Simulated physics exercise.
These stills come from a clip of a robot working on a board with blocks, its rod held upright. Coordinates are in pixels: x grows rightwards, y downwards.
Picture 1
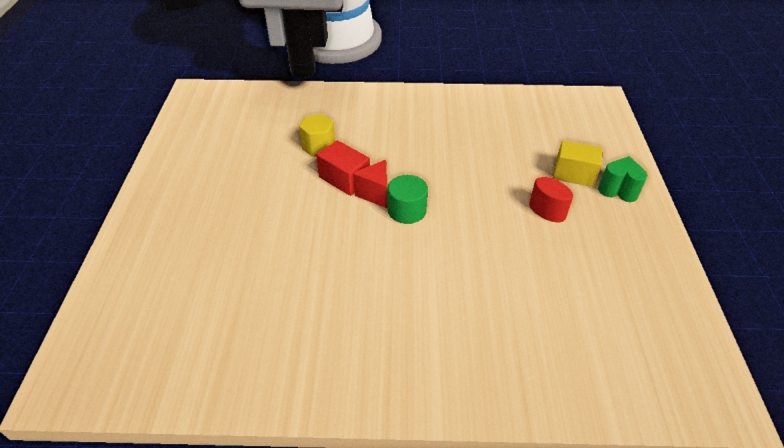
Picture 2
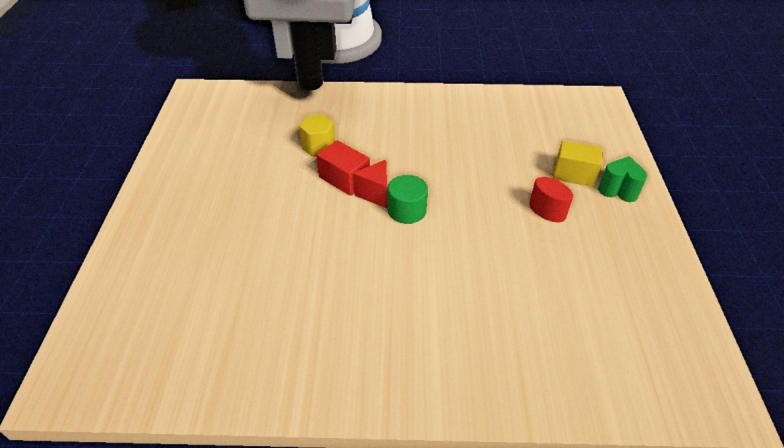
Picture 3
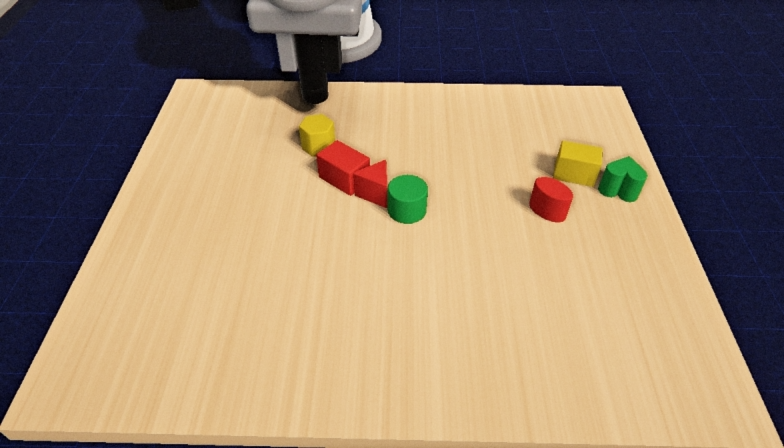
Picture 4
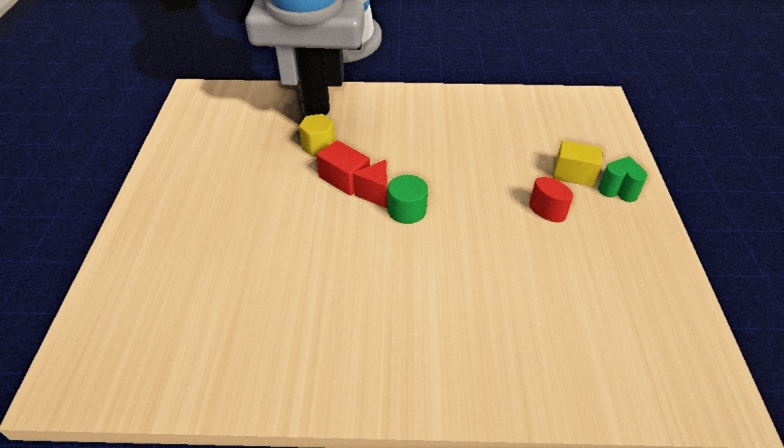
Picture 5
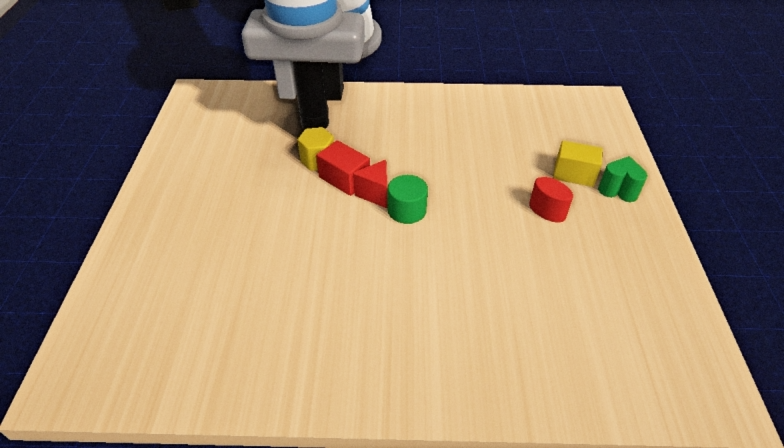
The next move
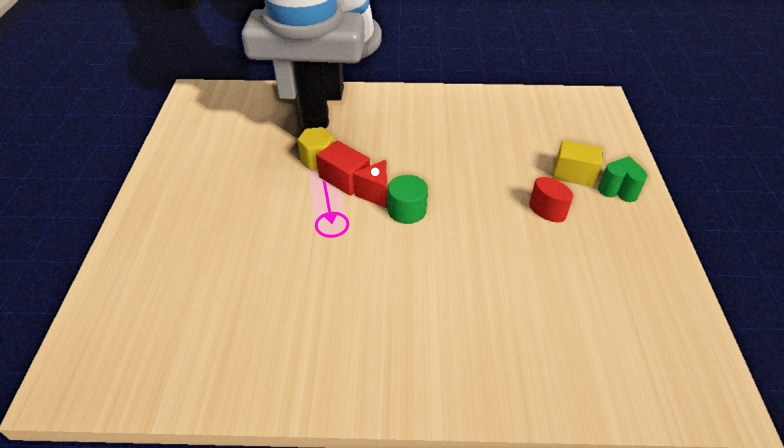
A robot arm with a dark rod moves forward from the far edge of a pale wooden board, seen from above at an angle by a still camera. A yellow hexagon, two red blocks and a green round block form a slanting line left of centre, with yellow, red and green blocks at right. The rod reaches the yellow hexagon and pushes it slightly nearer, while the other blocks stay still.
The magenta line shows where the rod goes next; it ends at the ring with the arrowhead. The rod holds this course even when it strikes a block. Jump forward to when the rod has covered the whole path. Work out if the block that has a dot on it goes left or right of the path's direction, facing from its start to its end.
To the path's left.
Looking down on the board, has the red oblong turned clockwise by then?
Going by the path, no.
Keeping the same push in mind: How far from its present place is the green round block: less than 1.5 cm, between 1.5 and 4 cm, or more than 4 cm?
It slides somewhere between 1.5 and 4 cm.
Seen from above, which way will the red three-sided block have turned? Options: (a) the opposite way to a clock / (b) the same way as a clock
The correct letter is a.
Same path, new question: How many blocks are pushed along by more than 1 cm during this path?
There will be three or more blocks that move more than 1 cm.
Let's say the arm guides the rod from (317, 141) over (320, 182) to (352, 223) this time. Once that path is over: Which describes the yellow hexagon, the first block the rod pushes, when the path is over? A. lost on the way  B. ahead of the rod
A: Lost on the way.
Path on the board, from (317, 141) directly to (332, 225); the dot is on the red three-sided block.
What follows on the original path. One third of the way, rod (320, 150); yellow hexagon (298, 162); red oblong (342, 165); red three-sided block (376, 175), turned 20° anticlockwise; green round block (414, 188).
Two thirds of the way, rod (325, 178); yellow hexagon (291, 177), turned 80° clockwise; red oblong (355, 187), turned 15° anticlockwise; red three-sided block (391, 195), turned 30° anticlockwise; green round block (427, 192).
At the end, rod (330, 208); yellow hexagon (291, 178), turned 85° clockwise; red oblong (370, 209), turned 35° anticlockwise; red three-sided block (409, 208), turned 50° anticlockwise; green round block (432, 191).
